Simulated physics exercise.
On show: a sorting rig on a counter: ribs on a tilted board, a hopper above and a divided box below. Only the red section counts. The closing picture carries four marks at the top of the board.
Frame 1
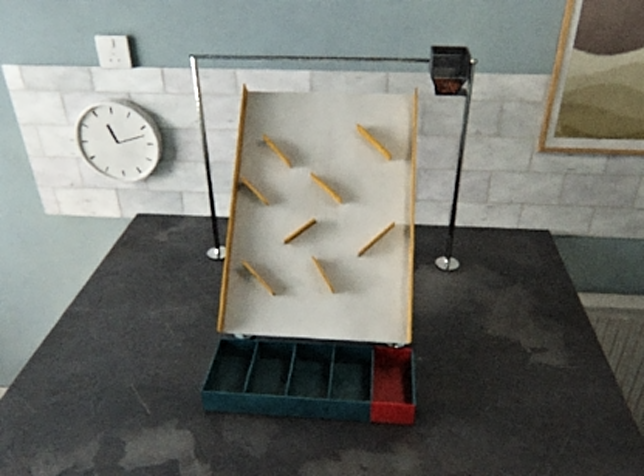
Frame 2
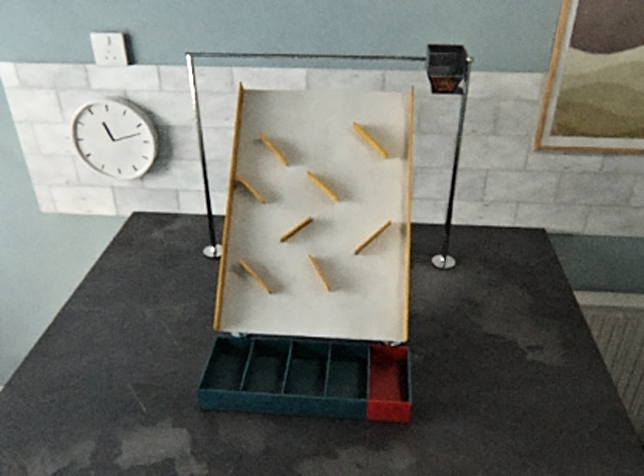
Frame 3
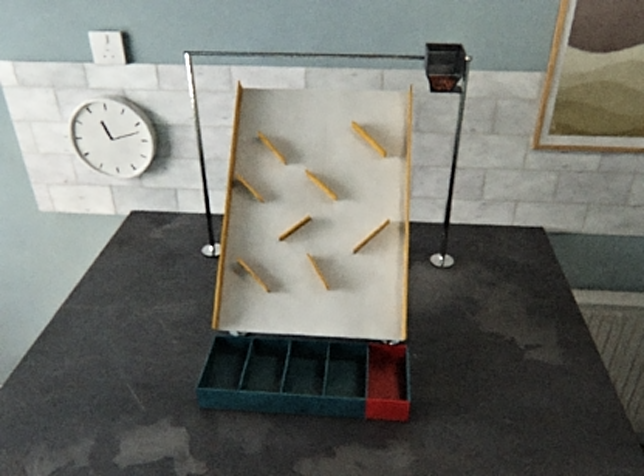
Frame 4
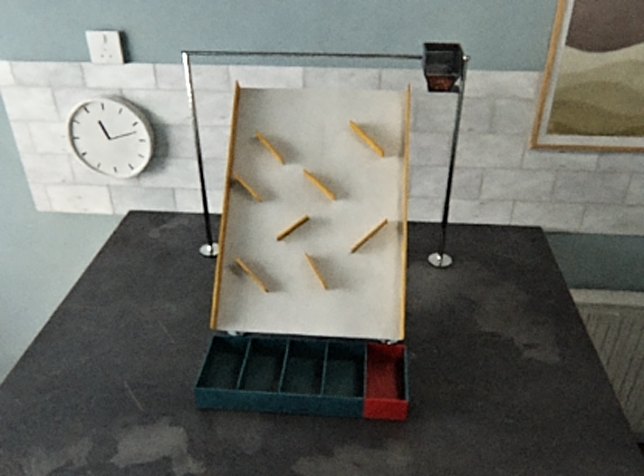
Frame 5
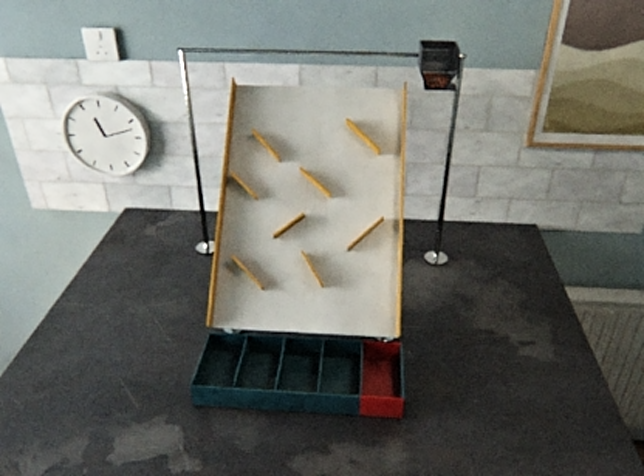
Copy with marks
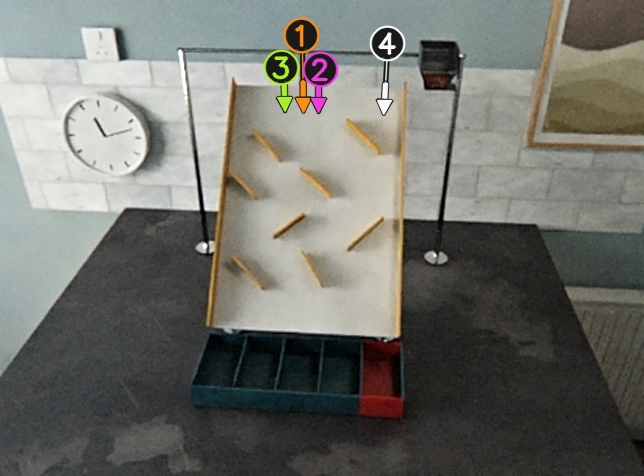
On a dark kitchen counter, a tilted ribbed board stands still above a divided box with one red section, the view drifting slightly.
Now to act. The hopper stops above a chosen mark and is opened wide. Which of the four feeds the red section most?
Mark 4.
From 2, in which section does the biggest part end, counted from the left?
It is the fourth one.
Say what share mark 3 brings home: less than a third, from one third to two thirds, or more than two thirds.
It is less than a third.
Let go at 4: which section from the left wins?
The fifth.
On the marked copy, mark 1 meets the board at (303, 107); mark 2 meets the board at (318, 107); mark 3 meets the board at (284, 106); mark 4 meets the board at (384, 109).
Choosing 1, a stray few in the red section, nearly all in other sections.
Choosing 2, none in the red section, nearly all in other sections.
Choosing 3, none in the red section, all in other sections.
Choosing 4, nearly all in the red section, a stray few in other sections, a stray few outside the box.
